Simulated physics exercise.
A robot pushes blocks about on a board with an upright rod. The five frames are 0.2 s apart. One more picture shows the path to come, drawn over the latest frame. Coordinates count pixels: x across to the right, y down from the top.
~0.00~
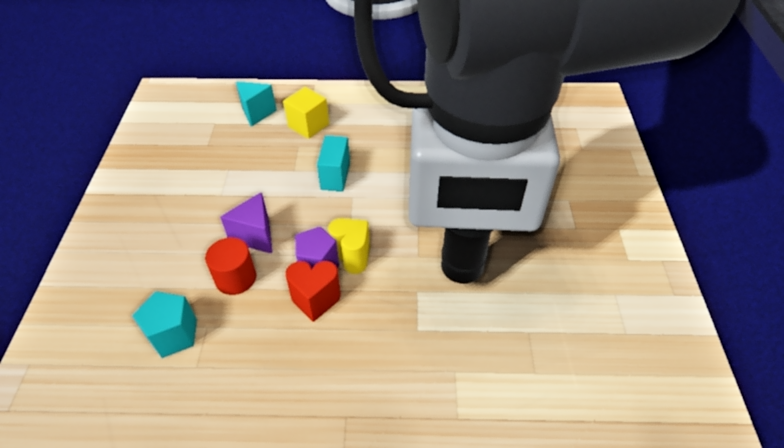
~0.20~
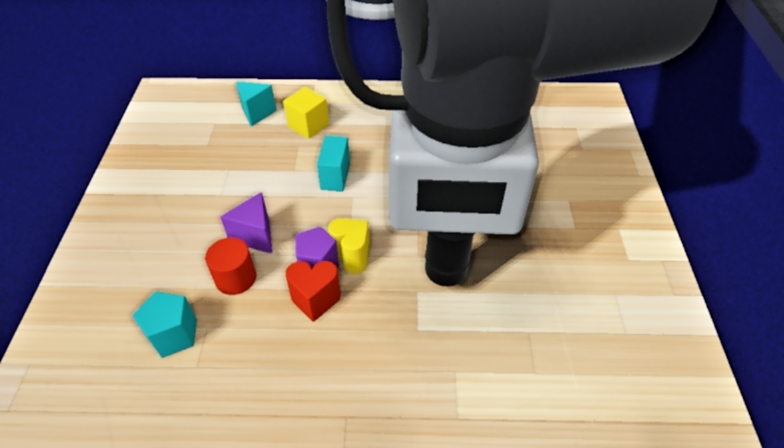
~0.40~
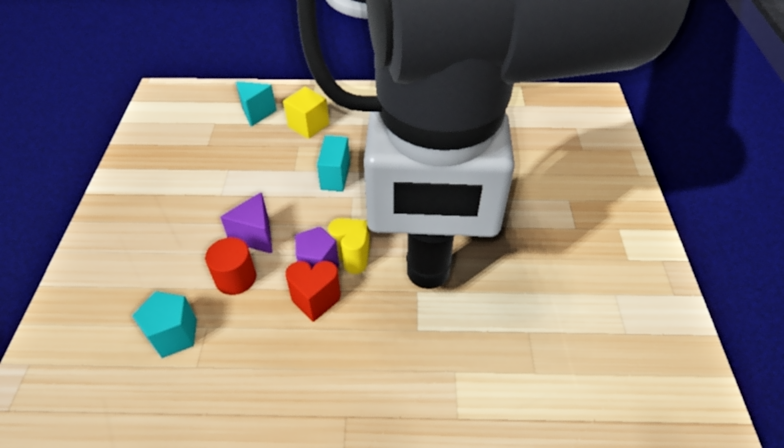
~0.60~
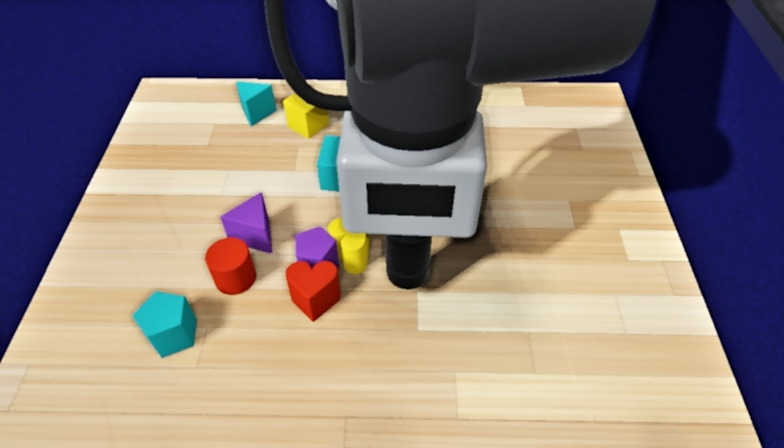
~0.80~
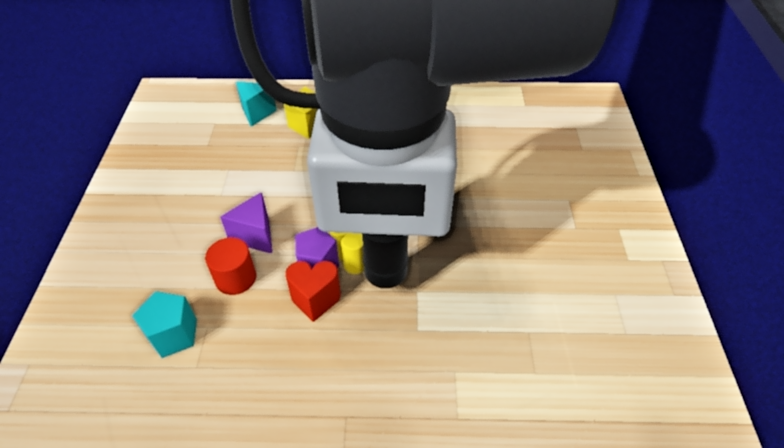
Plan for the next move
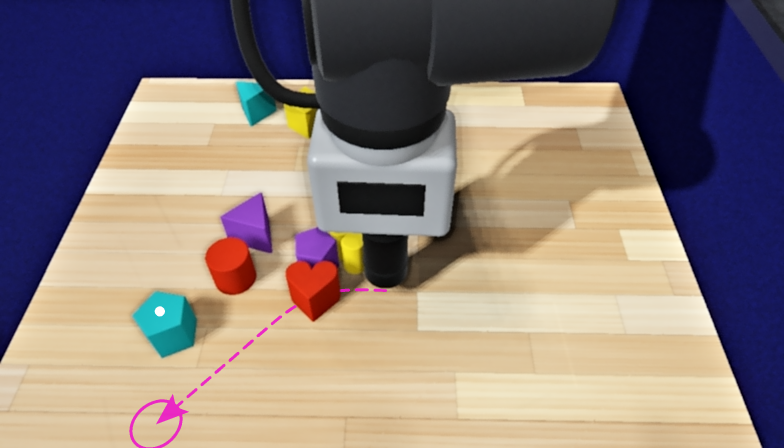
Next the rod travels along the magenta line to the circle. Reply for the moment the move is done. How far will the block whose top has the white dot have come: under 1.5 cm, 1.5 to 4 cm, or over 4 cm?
My prediction: Between 1.5 and 4 cm.
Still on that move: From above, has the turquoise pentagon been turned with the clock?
Yes, I think so.
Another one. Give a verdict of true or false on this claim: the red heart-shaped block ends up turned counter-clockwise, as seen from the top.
That claim is false.
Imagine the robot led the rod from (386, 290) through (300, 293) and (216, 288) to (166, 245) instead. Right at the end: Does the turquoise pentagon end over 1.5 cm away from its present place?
Short answer: No.
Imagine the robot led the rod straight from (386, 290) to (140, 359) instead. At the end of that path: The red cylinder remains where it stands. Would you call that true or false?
Verdict: False.
Drawn move, from (386, 290) via (304, 302) and (234, 357), ending at (156, 424); the dot is on the turquoise pentagon.
The first path, step by step. One third of the way, rod at (300, 284); red heart-shaped block at (250, 293), turned 15° anticlockwise; purple pentagon at (302, 241), turned 40° clockwise.
Two thirds of the way, rod at (226, 341); turquoise pentagon at (135, 312); red heart-shaped block at (175, 323), turned 50° clockwise; purple pentagon at (302, 241), turned 40° clockwise.
At the end, rod at (144, 410); turquoise pentagon at (125, 311), turned 40° clockwise; red heart-shaped block at (142, 348), turned 115° clockwise; purple pentagon at (302, 241), turned 40° clockwise; yellow heart-shaped block still.
